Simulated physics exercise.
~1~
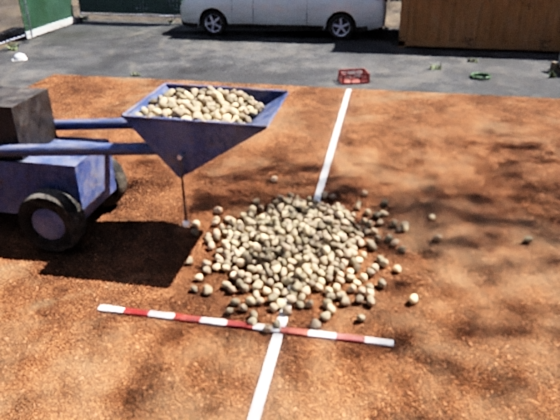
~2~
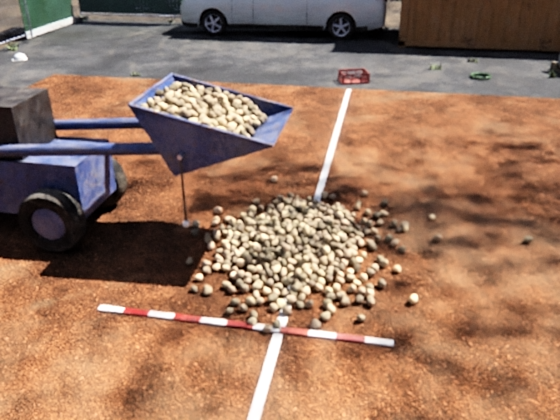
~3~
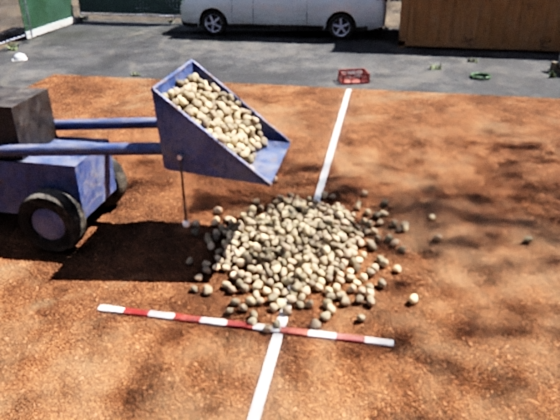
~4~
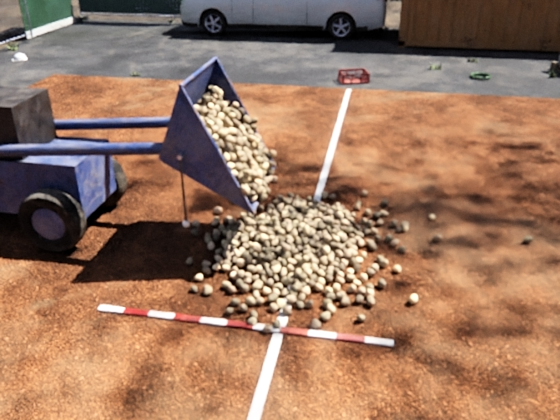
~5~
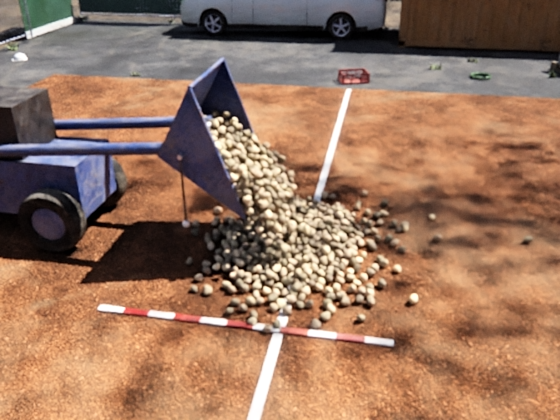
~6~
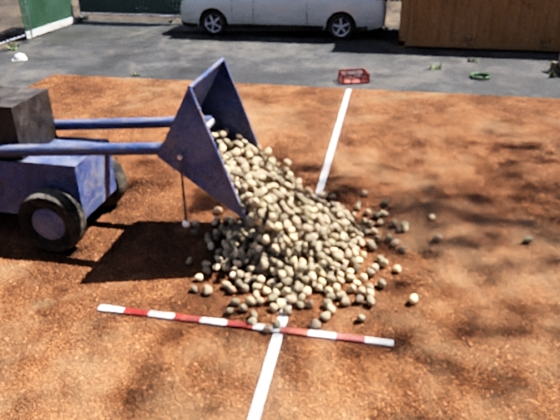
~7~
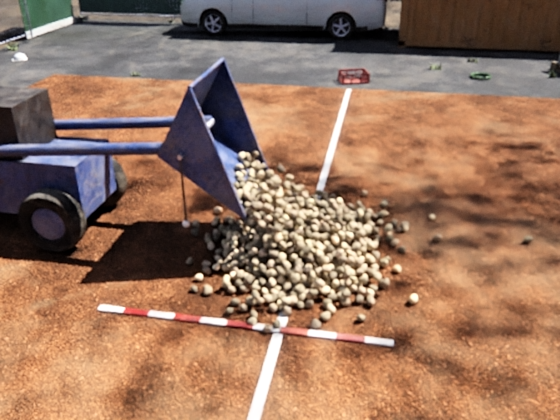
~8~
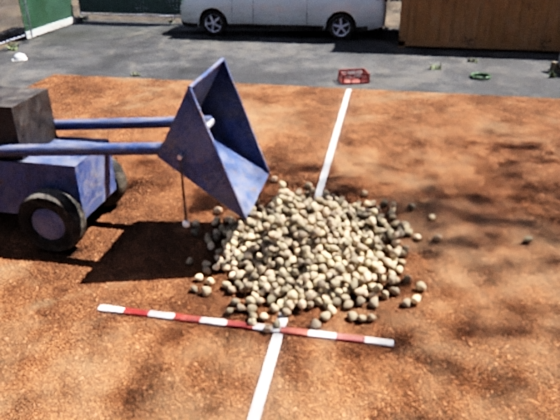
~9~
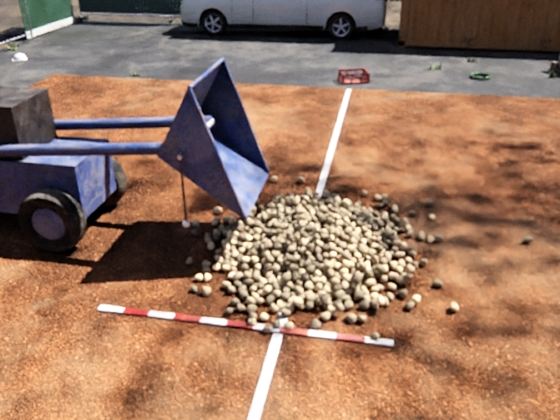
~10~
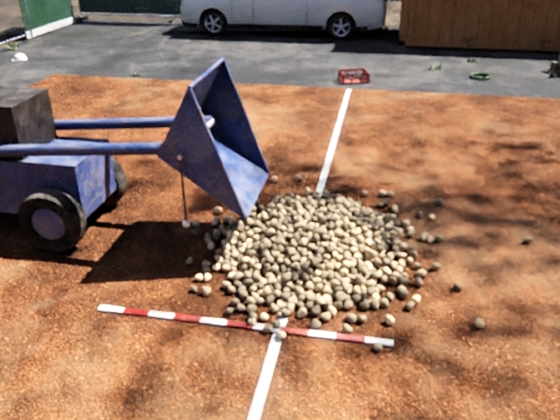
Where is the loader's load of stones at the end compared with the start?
At the start the load sits up in the blue bucket, above and to the left of the heap. At the end it lies lower and further right, on the ground as part of a wider heap across the white line.
